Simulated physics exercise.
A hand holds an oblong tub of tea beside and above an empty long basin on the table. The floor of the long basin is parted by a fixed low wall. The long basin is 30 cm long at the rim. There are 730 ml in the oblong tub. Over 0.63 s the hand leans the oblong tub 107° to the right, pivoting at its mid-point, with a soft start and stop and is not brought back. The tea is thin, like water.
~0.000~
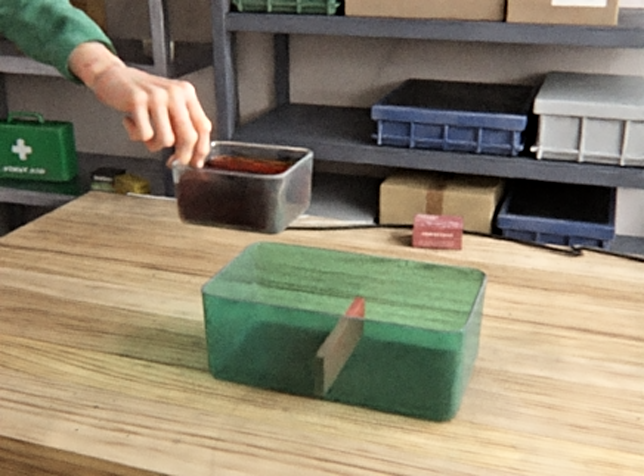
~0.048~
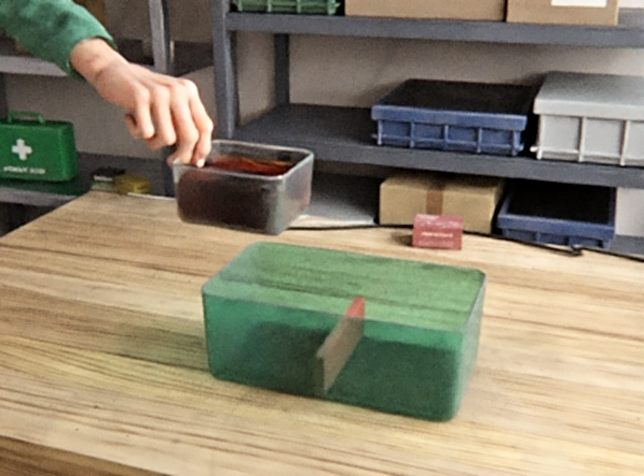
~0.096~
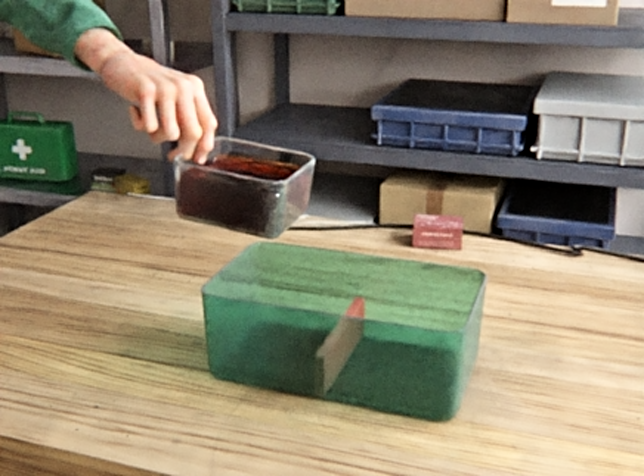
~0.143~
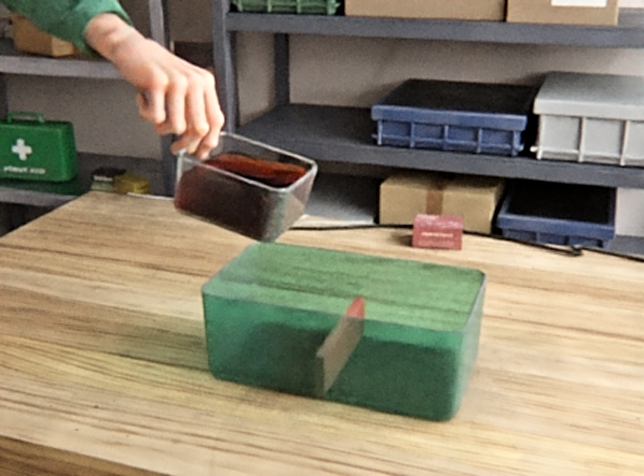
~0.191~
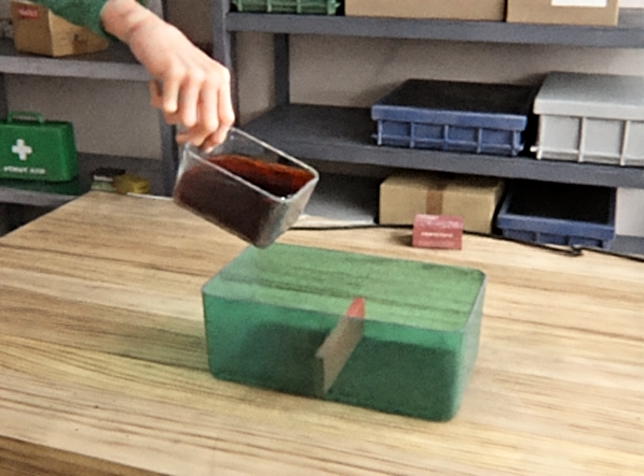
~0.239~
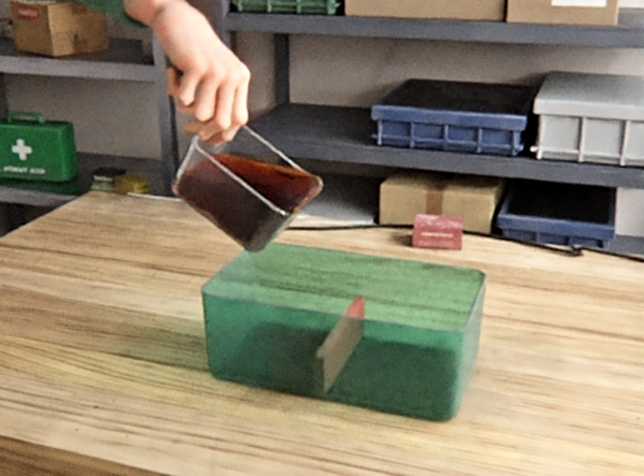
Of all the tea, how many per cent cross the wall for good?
About 40 per cent.
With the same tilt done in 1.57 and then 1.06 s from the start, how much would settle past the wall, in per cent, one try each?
First 60, then 60 per cent.
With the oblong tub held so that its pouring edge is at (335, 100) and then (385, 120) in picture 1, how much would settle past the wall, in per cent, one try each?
In turn about 80 and 90 per cent.
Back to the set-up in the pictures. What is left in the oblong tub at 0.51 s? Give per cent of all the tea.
Near 18 in a hundred.
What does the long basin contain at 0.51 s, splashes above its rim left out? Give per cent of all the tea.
Near 54 in a hundred.
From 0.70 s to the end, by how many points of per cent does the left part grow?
Some 5 per cent.
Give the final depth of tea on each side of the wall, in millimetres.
Left about 20 mm, right about 12 mm.
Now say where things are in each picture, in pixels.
In the first picture, tilt 0°; pouring edge (298, 165); surface from (196, 166) to (298, 177); the long basin's rim runs from (228, 266) to (477, 302); the wall's top is at (341, 326).
In the second picture, tilt 2°; pouring edge (299, 167); surface from (197, 165) to (299, 176).
In the third picture, tilt 6°; pouring edge (301, 172); surface from (198, 164) to (300, 178).
In the fourth picture, tilt 13°; pouring edge (303, 179); surface from (199, 163) to (302, 180).
In the fifth picture, tilt 23°; pouring edge (304, 190); surface from (198, 164) to (306, 182).
In the sixth picture, tilt 34°; pouring edge (304, 202); surface from (197, 163) to (306, 194); 5 per cent is over the edge.
After 0.51 s the tilt is 97° and 18 per cent is still to pour, 21 is left of the wall and 32 right of it.
After 0.70 s the tilt is 107° and 3 per cent is still to pour, 53 is left of the wall and 39 right of it.
After 0.91 s the tilt is 107° and 0 per cent is still to pour, 57 is left of the wall and 40 right of it.
After 1.13 s the tilt is 107° and 0 per cent is still to pour, 58 is left of the wall and 40 right of it.
In the end 58 per cent lies left of the wall, 40 right of it and 2 outside.
